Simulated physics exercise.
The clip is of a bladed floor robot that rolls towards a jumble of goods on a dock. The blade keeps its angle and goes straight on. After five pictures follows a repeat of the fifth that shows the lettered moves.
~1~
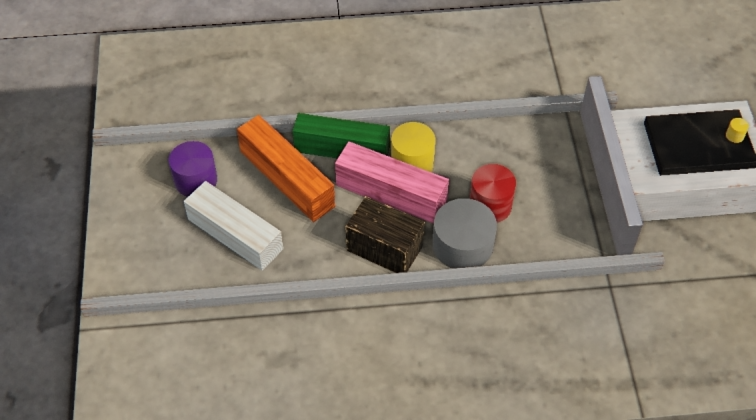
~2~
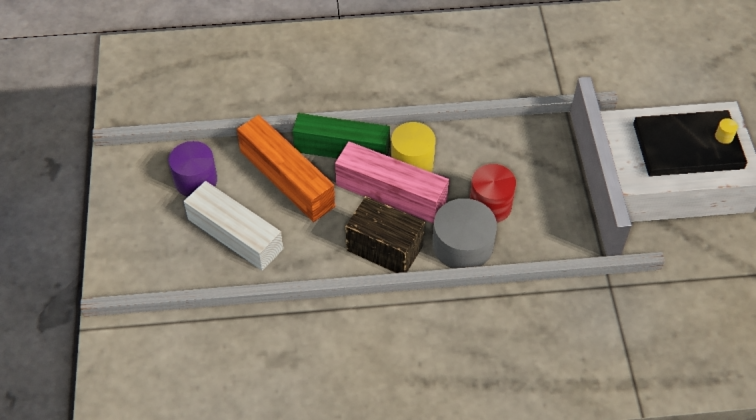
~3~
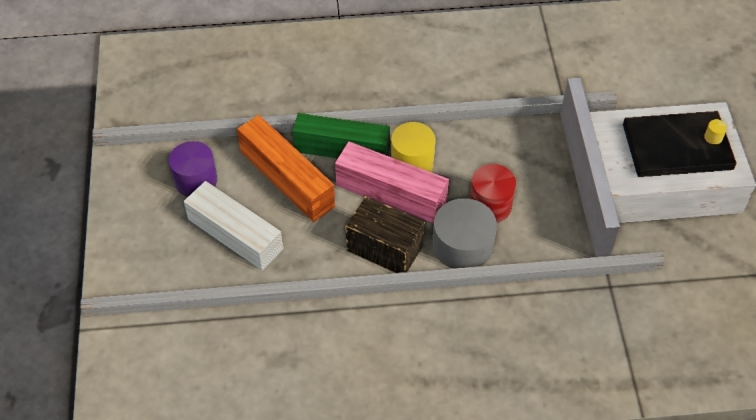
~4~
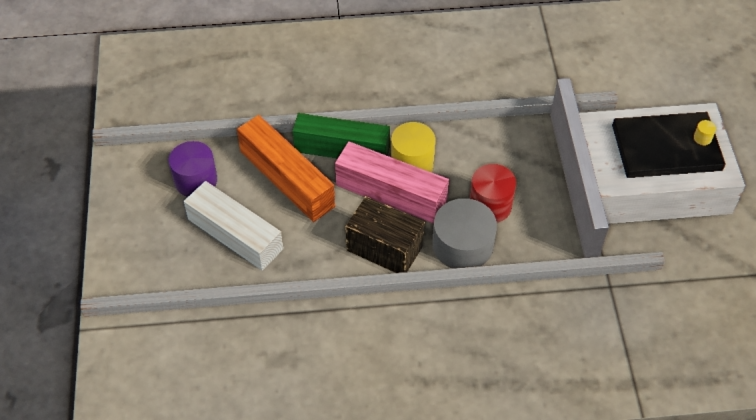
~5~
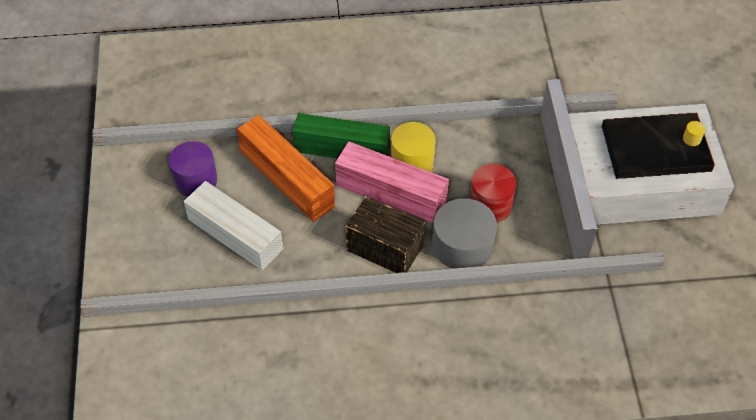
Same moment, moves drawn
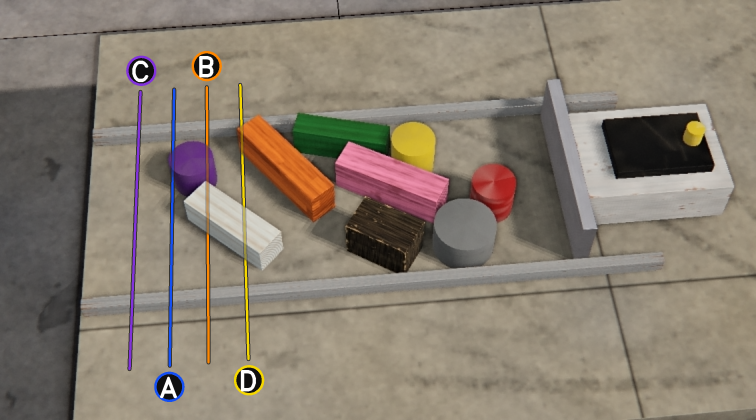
Bladed floor robot rolling slowly left between two grey rails towards a jumble of coloured blocks and cylinders, which stay still.
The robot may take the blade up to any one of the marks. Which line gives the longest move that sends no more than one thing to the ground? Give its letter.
It can go as far as D.
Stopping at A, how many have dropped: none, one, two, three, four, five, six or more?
In all, four.
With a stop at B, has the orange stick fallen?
No.
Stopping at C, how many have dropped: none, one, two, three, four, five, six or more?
In all, six or more.
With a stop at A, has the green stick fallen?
No.
On the marked copy, A at (172, 216); B at (208, 213); C at (136, 218); D at (244, 210).
Taking D. A third of the way, robot (535, 153); grey canister (424, 242); black crate (354, 239).
Two thirds of the way, robot (418, 162); purple canister (181, 173); white stick (199, 232).
When it is over, robot (326, 169); purple canister (101, 180); white stick (106, 241); none fallen.
As for the rest, A drops four; B drops two; C drops six.
